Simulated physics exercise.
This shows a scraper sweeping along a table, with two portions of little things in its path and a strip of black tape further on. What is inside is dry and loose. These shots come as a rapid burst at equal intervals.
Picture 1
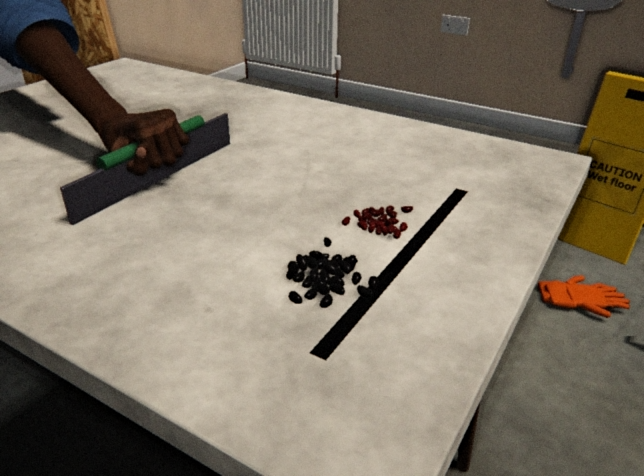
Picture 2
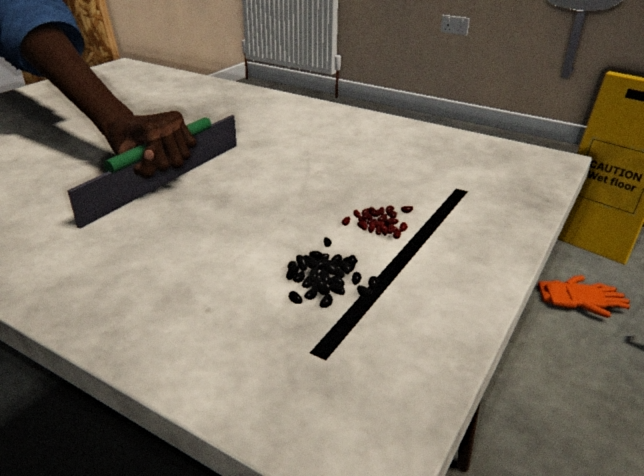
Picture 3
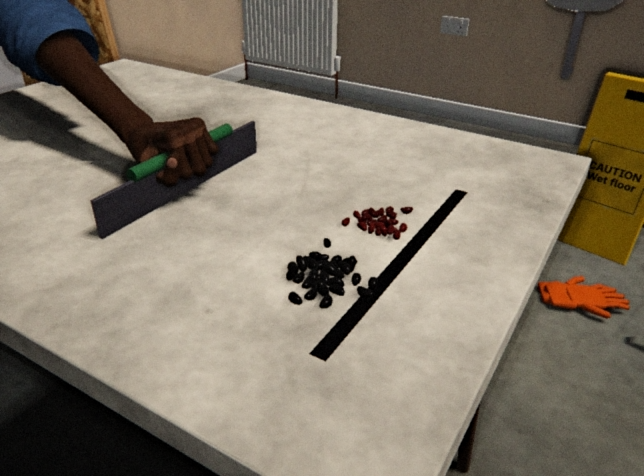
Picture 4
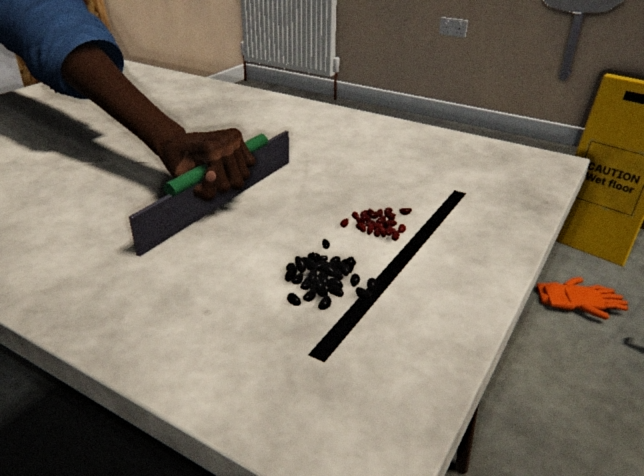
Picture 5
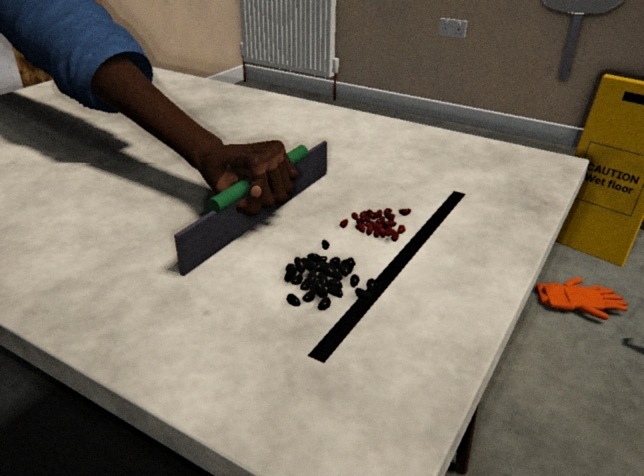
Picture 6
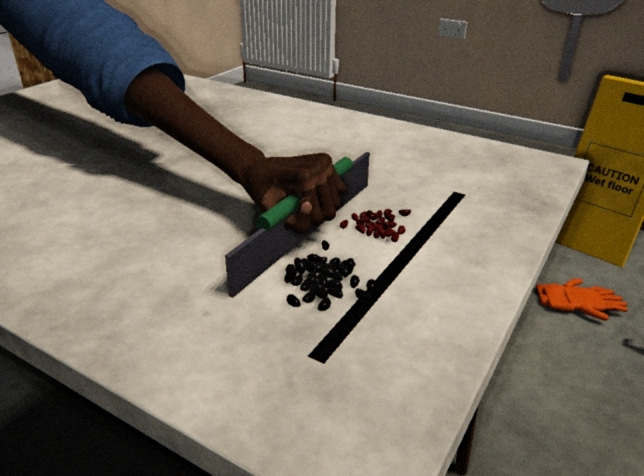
Hand gripping a green-handled scraper, sliding it rightward across a pale table towards black beans and red beans near black tape.
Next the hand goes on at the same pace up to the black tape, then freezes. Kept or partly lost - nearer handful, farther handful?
Nearer handful partly lost, farther handful partly lost.
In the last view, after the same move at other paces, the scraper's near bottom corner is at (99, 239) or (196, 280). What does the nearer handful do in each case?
The first pace sees it all remain in place, the second sees it shed some bits below.
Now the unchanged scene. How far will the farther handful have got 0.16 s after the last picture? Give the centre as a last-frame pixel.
Its middle is roughly at (476, 254) in the last frame.
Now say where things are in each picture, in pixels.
The first picture shows scraper at (80, 199), at rest; black tape at (457, 196), well back from the edge; edge at (523, 300); nearer handful at (325, 273), some black beans; farther handful at (383, 219), some kidney beans.
The second picture shows scraper at (87, 202); farther handful at (383, 219).
The third picture shows scraper at (110, 212); nearer handful at (324, 274).
The fourth picture shows scraper at (147, 228); farther handful at (381, 221).
The fifth picture shows scraper at (192, 246); nearer handful at (323, 276).
The sixth picture shows scraper at (241, 266); black tape at (455, 199); edge at (521, 303); nearer handful at (323, 277); farther handful at (381, 222).
Then, 0.07 s after the last picture, scraper still moving, near (371, 214); nearer handful all on the table, its front near (384, 303); farther handful all on the table, its front near (419, 232).
Then, 0.16 s after the last picture, scraper stopped at the black tape; nearer handful all on the table, its front near (457, 374); farther handful all on the table, its front near (520, 228).
Then, 0.44 s after the last picture, scraper stopped at the black tape; nearer handful all over the edge; farther handful nearly all over the edge.
At rest, scraper stopped at the black tape; nearer handful all over the edge; farther handful all over the edge.
